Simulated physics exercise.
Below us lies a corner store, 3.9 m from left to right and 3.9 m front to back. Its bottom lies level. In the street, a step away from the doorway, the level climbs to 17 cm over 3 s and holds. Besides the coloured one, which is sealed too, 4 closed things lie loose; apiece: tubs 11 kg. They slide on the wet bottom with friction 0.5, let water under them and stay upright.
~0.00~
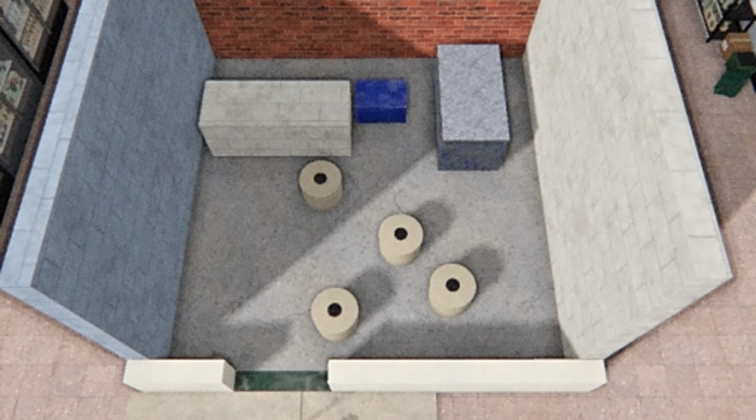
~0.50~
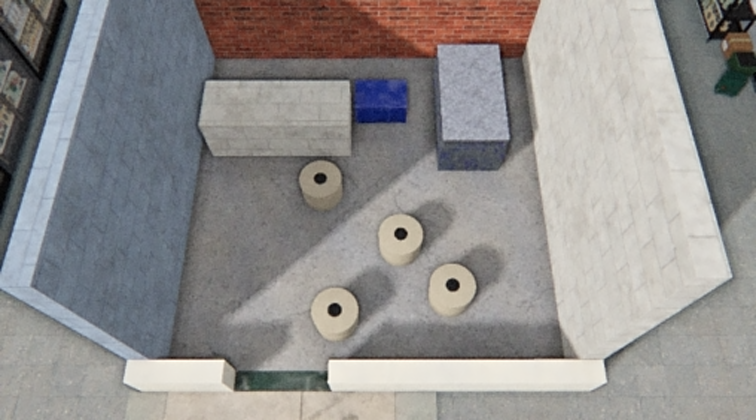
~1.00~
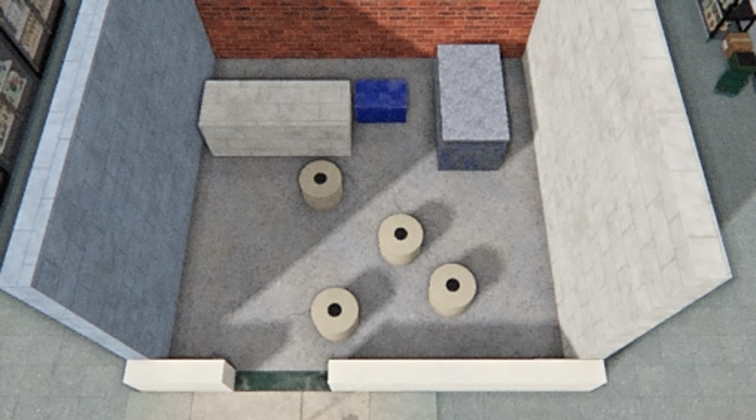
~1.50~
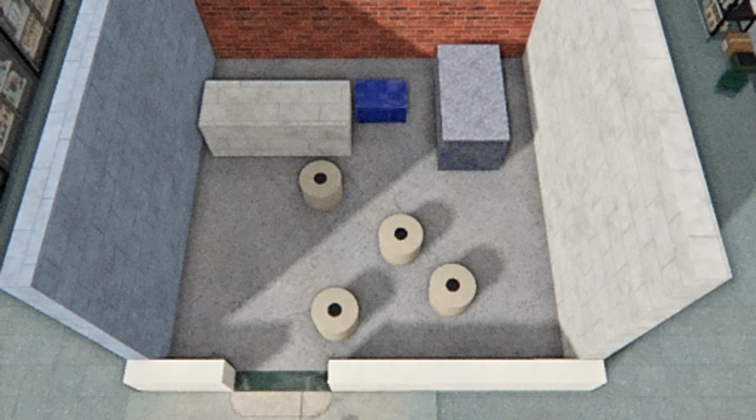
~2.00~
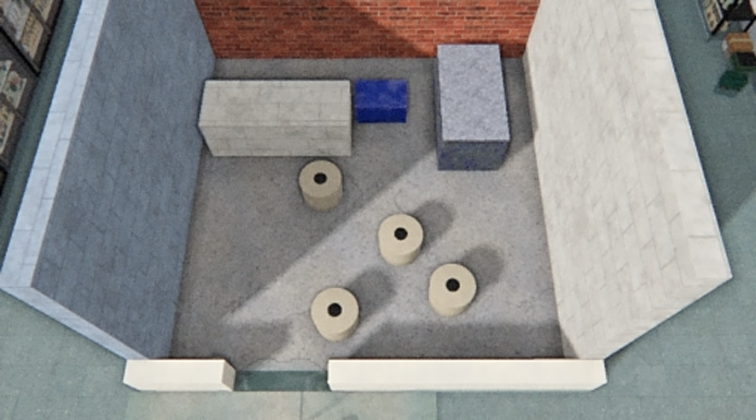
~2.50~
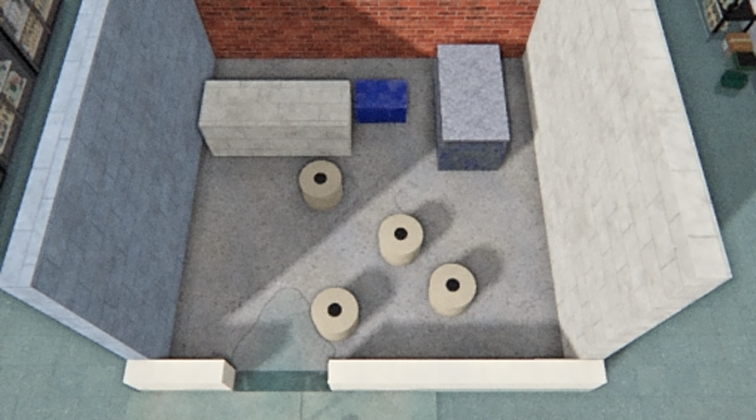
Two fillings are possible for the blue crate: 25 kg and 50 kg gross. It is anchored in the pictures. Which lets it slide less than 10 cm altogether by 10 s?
For it, the lower weight is enough.
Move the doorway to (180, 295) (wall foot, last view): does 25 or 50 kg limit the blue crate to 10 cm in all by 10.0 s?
Then the smaller load will do.
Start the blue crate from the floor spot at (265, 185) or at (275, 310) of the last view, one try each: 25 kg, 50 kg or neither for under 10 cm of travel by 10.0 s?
In turn: Only the larger holds; it takes the larger.
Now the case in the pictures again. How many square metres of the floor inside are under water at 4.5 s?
About 5.5 m2.
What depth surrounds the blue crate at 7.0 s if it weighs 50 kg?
Roughly 1 cm.
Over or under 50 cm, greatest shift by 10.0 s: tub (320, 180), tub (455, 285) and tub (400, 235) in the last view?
In that order: More, less, under.
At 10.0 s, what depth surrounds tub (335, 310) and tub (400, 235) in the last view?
About 4 and 4 cm.
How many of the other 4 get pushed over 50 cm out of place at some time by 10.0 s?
That makes 1.
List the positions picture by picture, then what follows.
The blue crate at (381, 94), on the bottom; water covers 0.0 m2; 0 of 5 have shifted, in the first picture.
The blue crate at (381, 94), on the bottom; 0.0 m2 under water; 0 of 5 have shifted, in the second picture.
The blue crate at (381, 94), on the bottom; water covers 0.0 m2; 0 of 5 have shifted, in the third picture.
The blue crate at (381, 94), on the bottom; water covers 0.0 m2; 0 of 5 have shifted, in the fourth picture.
The blue crate at (381, 94), on the bottom; 0.0 m2 under water; 0 of 5 have shifted, in the fifth picture.
The blue crate at (381, 94) rests on the ground; water covers 0.5 m2; 0 of 5 have shifted, in the sixth picture.
After 3.5 s the blue crate would be 0 cm from its start with 25 kg and 0 cm from its start with 50 kg; 0 cm of water round it then.
After 4.5 s the blue crate would be 0 cm from its start with 25 kg and 0 cm from its start with 50 kg; 0 cm of water round it then.
After 7.0 s the blue crate would be 0 cm from its start with 25 kg and 0 cm from its start with 50 kg; 1 cm of water round it then.
After 10.0 s the blue crate would be 0 cm from its start with 25 kg and 0 cm from its start with 50 kg; 6 cm of water round it then.
